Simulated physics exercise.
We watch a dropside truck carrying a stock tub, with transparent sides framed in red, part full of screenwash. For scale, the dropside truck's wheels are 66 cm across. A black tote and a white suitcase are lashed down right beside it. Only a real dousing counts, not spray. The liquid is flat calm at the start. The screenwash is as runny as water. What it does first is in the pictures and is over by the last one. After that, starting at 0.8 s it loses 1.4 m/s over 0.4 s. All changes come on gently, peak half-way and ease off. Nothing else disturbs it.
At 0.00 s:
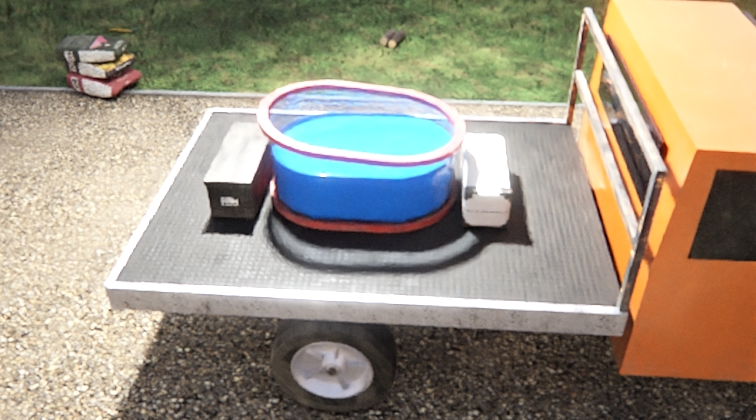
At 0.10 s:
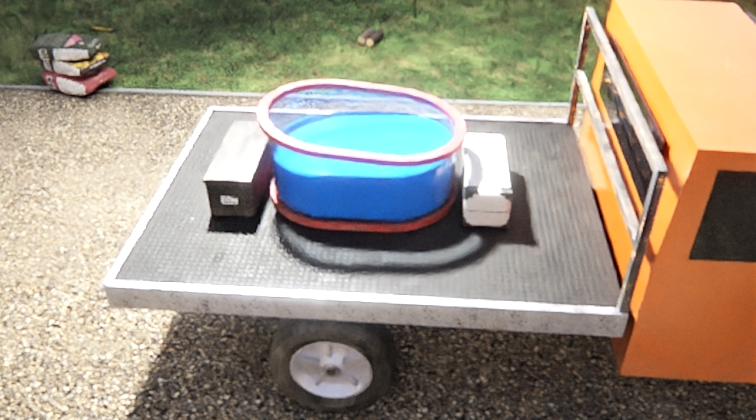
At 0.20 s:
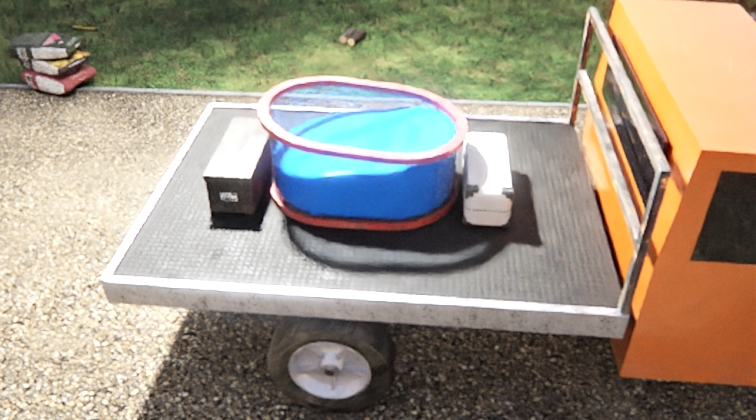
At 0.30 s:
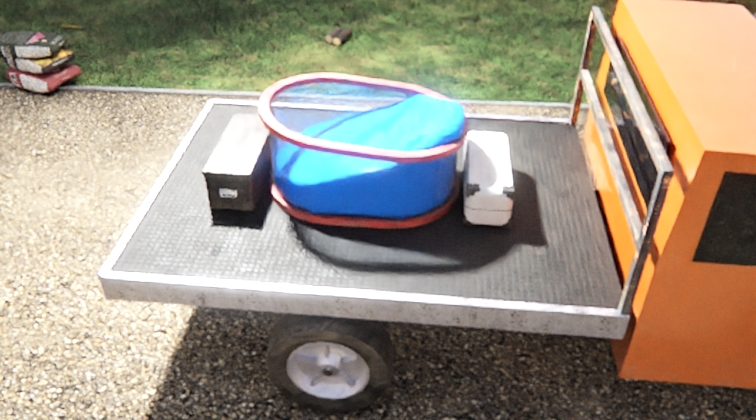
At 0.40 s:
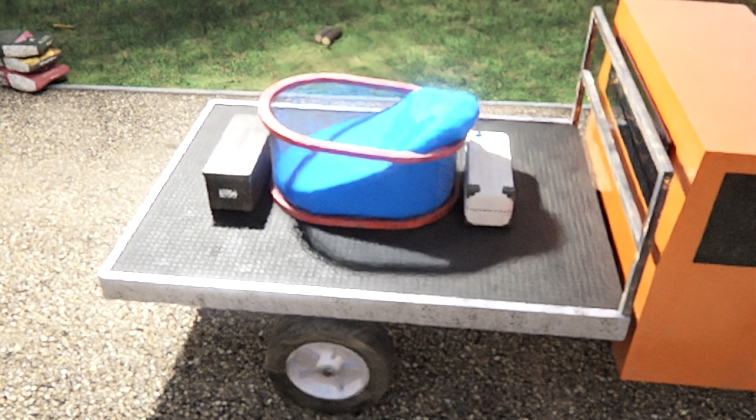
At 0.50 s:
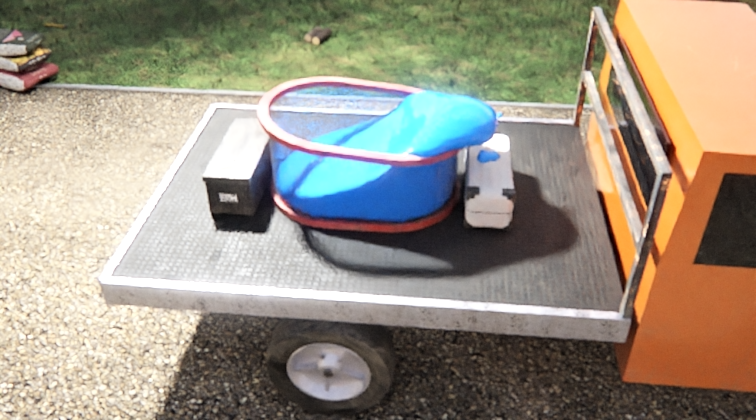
An orange flatbed truck stands on gravel beside a strip of grass, seen from above and to the side, with stacked bags at the upper left. On its dark ribbed bed, a clear tub framed in red holds bright blue liquid between a black box on the left and a white case on the right. The truck rolls left past the bags as the liquid, level at first, surges steeply up the right end and bulges over the rim.
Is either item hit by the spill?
First the black tote: It keeps dry. The white suitcase takes a soaking.
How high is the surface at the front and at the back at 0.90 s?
Front 28 cm, back 30 cm.
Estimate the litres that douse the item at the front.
Roughly 13 L.
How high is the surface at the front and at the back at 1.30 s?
About 34 cm in front and 20 cm behind.
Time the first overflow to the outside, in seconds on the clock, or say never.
Near 0.7 s.
By 0.90 s it stands 29 cm high behind and 28 cm in front; 8 per cent has gone over the front.
By 1.30 s it stands 21 cm high behind and 34 cm in front; 9 per cent has gone over the front.
By 1.80 s it stands 24 cm high behind and 26 cm in front; 9 per cent has gone over the front.
By 4.18 s 9 per cent has gone over the front; the black tote has caught nothing and the white suitcase 13 litres.
